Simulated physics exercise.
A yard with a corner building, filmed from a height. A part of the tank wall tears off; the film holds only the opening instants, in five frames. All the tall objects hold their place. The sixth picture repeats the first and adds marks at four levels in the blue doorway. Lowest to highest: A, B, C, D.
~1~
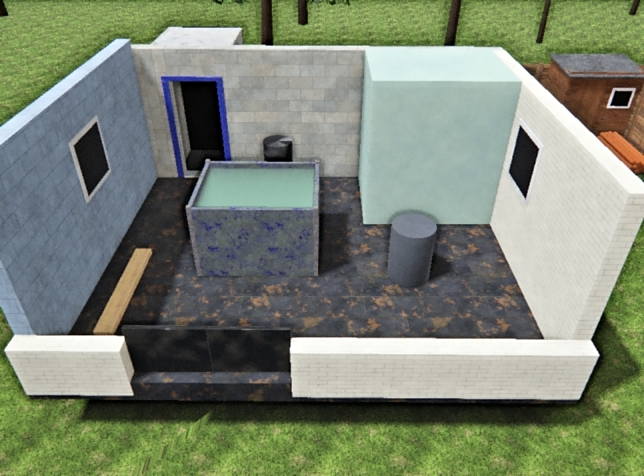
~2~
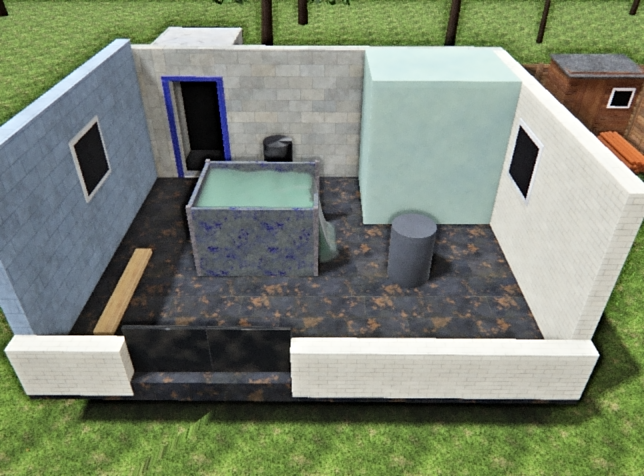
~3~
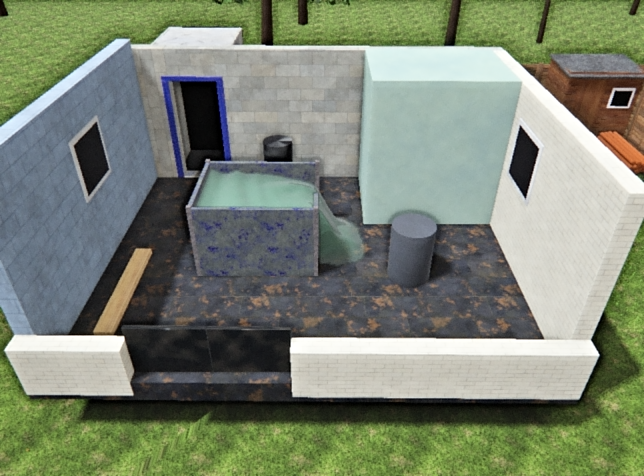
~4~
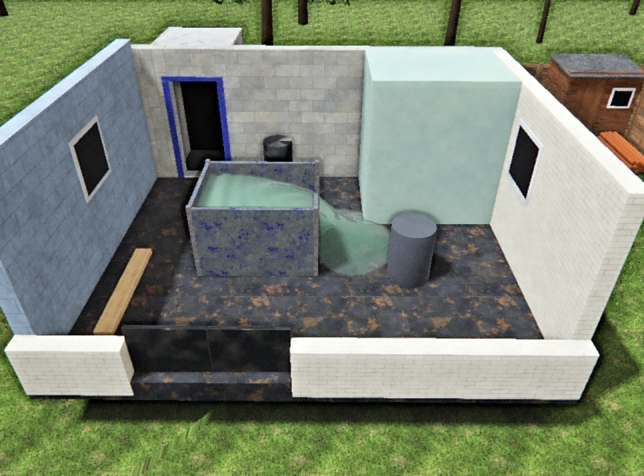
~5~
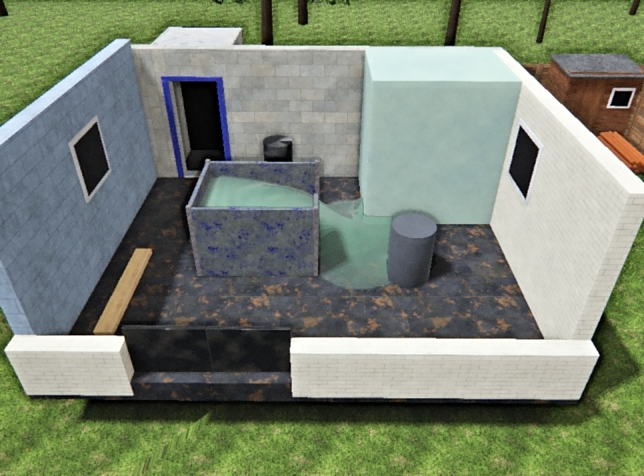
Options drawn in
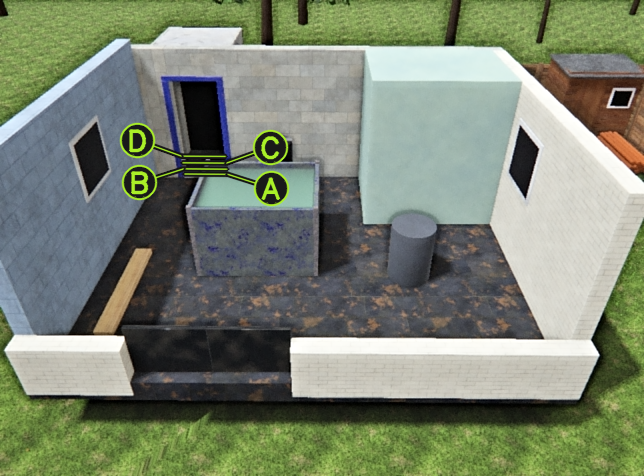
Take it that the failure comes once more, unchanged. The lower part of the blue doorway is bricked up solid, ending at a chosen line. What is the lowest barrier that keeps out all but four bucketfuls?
That is mark B.
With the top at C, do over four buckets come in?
No.
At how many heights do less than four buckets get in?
Three of the four.
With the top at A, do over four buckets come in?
Yes.
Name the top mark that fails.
A.
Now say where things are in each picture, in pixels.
Water in the tank at rest, its middle at (258, 188); foot of the blue doorway at (206, 177); shut gate at (208, 334), in the first picture.
Water covers 1 % of the ground, its front hidden from here, in the second picture.
Front seen at (358, 256), 3 % of the ground wet, in the third picture.
Front seen at (379, 246), 7 % of the ground wet, in the fourth picture.
Front seen at (376, 281), 12 % of the ground wet, in the fifth picture.
On the marked copy, A at (206, 174); B at (205, 169); C at (204, 162); D at (203, 156); from the bottom up A, B, C, D.
With A, about 11 bucketfuls get in.
With B, a splash gets over, under a bucket.
With C, nothing gets over.
With D, nothing gets over.
